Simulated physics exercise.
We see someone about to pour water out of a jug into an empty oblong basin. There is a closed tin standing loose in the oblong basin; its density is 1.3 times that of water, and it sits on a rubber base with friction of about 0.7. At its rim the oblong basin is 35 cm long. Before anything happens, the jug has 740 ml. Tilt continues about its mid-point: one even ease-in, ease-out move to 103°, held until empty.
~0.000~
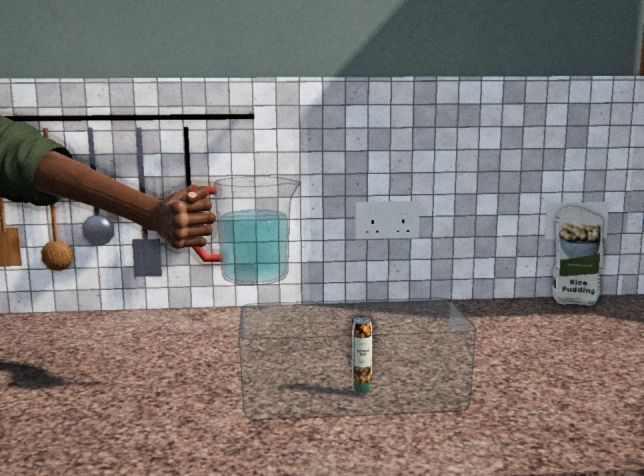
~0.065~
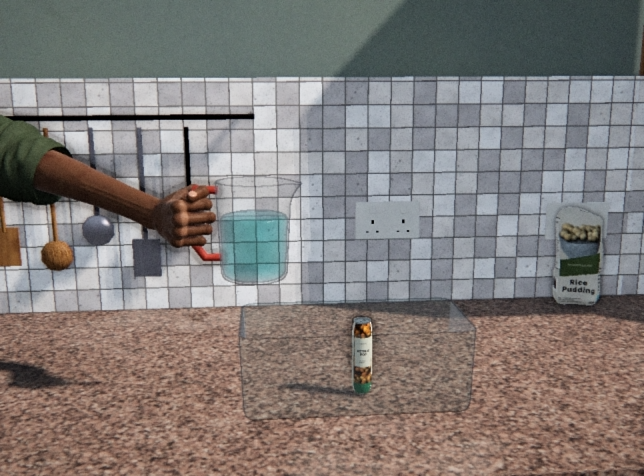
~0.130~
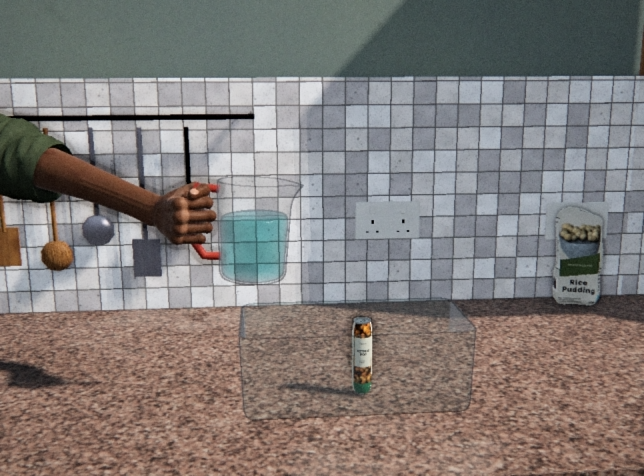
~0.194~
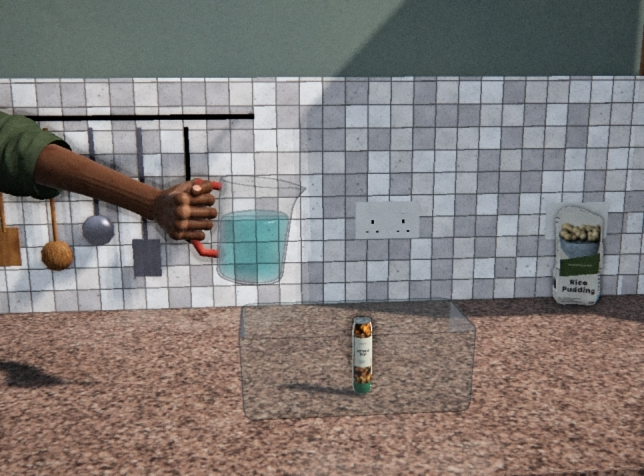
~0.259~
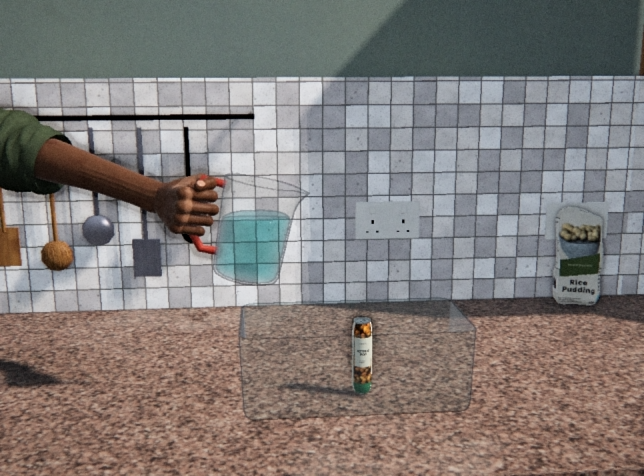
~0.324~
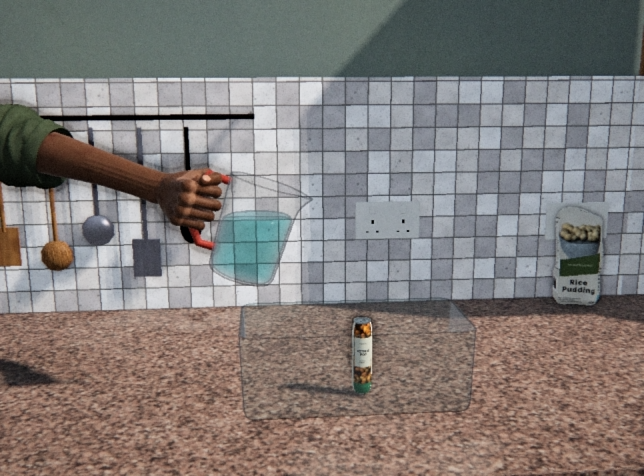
A hand held a clear jug of blue water by its red handle, then gradually tilted it slightly to the right above a clear oblong basin with a small closed container standing inside.
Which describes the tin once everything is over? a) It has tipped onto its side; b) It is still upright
(a) It has tipped onto its side.
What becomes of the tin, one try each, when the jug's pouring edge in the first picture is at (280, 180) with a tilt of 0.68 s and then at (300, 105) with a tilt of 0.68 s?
In the first try it remains standing; in the second it remains standing.
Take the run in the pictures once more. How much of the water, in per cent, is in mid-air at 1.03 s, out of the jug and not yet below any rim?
Near 20 percent.
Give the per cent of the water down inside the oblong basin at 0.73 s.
I'd estimate some 0 percent of the liquid.
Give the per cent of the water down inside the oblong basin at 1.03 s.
About 40 %.
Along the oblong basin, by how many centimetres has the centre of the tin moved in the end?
Shift of tin centre: Approx. 9.0 cm.
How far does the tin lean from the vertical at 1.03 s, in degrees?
Looks like some 5 degrees from vertical upright.
After 0.73 s the tilt is 70° and 93 per cent is still to pour; the tin stands where it began.
After 1.03 s the tilt is 99° and 40 per cent is still to pour; the tin leans 7°.
After 1.35 s the tilt is 103° and 5 per cent is still to pour; the tin lies on its side.
After 1.69 s the tilt is 103° and 0 per cent is still to pour; the tin lies on its side.
In the end the tin lies on its side.
